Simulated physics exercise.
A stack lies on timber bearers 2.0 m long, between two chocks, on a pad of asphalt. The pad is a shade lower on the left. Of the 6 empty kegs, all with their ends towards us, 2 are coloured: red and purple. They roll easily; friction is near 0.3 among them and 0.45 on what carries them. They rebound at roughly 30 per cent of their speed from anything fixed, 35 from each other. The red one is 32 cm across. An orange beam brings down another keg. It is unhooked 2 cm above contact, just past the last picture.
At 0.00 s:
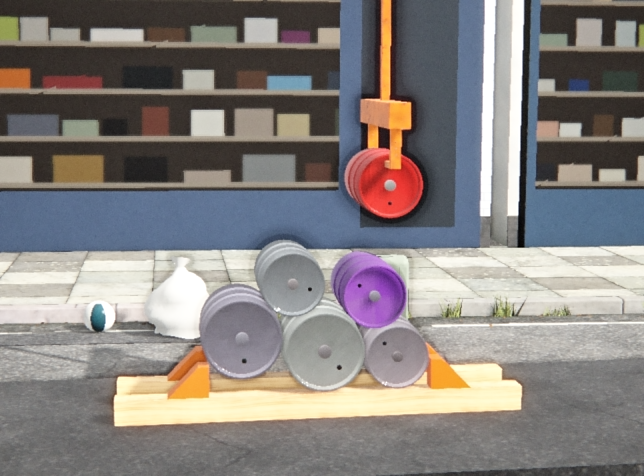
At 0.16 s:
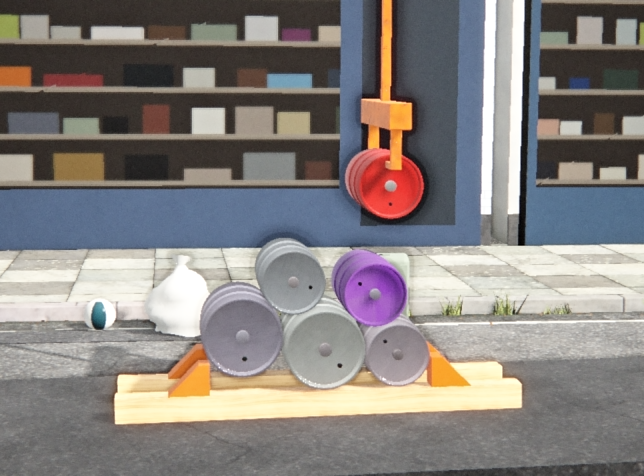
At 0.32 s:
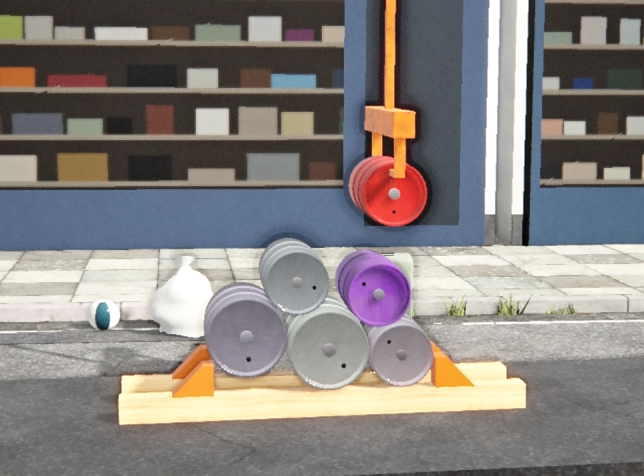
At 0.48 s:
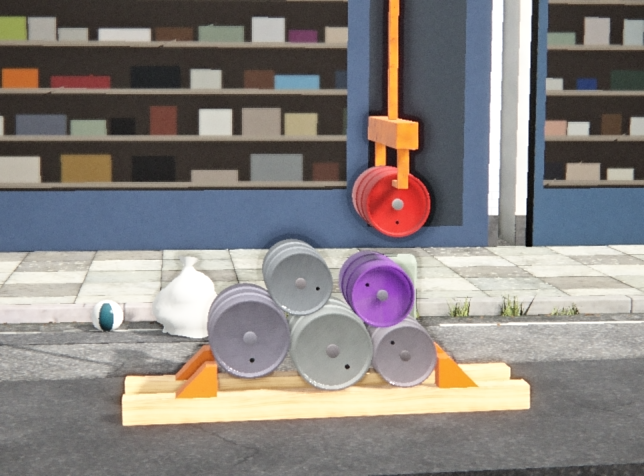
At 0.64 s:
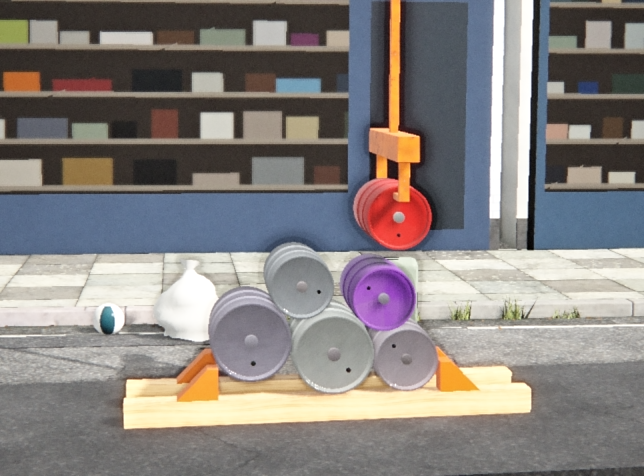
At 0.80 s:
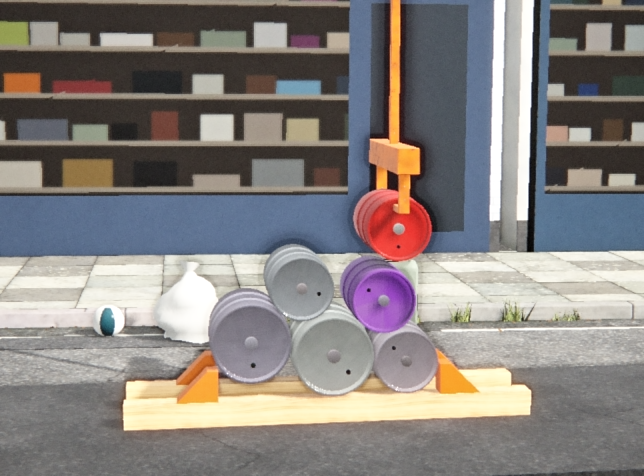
At first, a red keg hangs from an orange beam above a stack of grey kegs and one purple keg, resting on timber between orange chocks. The beam then lowers the red keg steadily, bringing it closer to the purple one, while the stack stays still and the red keg remains on its hooks.
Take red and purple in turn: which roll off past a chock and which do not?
The red one gets past a chock; the purple one remains between the chocks.
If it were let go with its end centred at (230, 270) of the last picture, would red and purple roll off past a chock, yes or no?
In that case red yes, purple no.
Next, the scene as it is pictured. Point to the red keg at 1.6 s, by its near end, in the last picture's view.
Around (493, 350).
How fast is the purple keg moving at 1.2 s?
Roughly 0.0 m/s.
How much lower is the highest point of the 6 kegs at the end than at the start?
About 45 cm.
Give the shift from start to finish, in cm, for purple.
About: Purple 0.
By 1.2 s, red is up on others, 10 cm inside the right chock, rolling right; purple is up on others, 25 cm inside the right chock; 0 past a chock so far.
By 1.6 s, red is beyond the right chock, rolling right; purple as before; 1 past a chock so far.
Finally (2.7 s), red is beyond the right chock; purple is up on others, 25 cm inside the right chock; 1 past a chock so far.
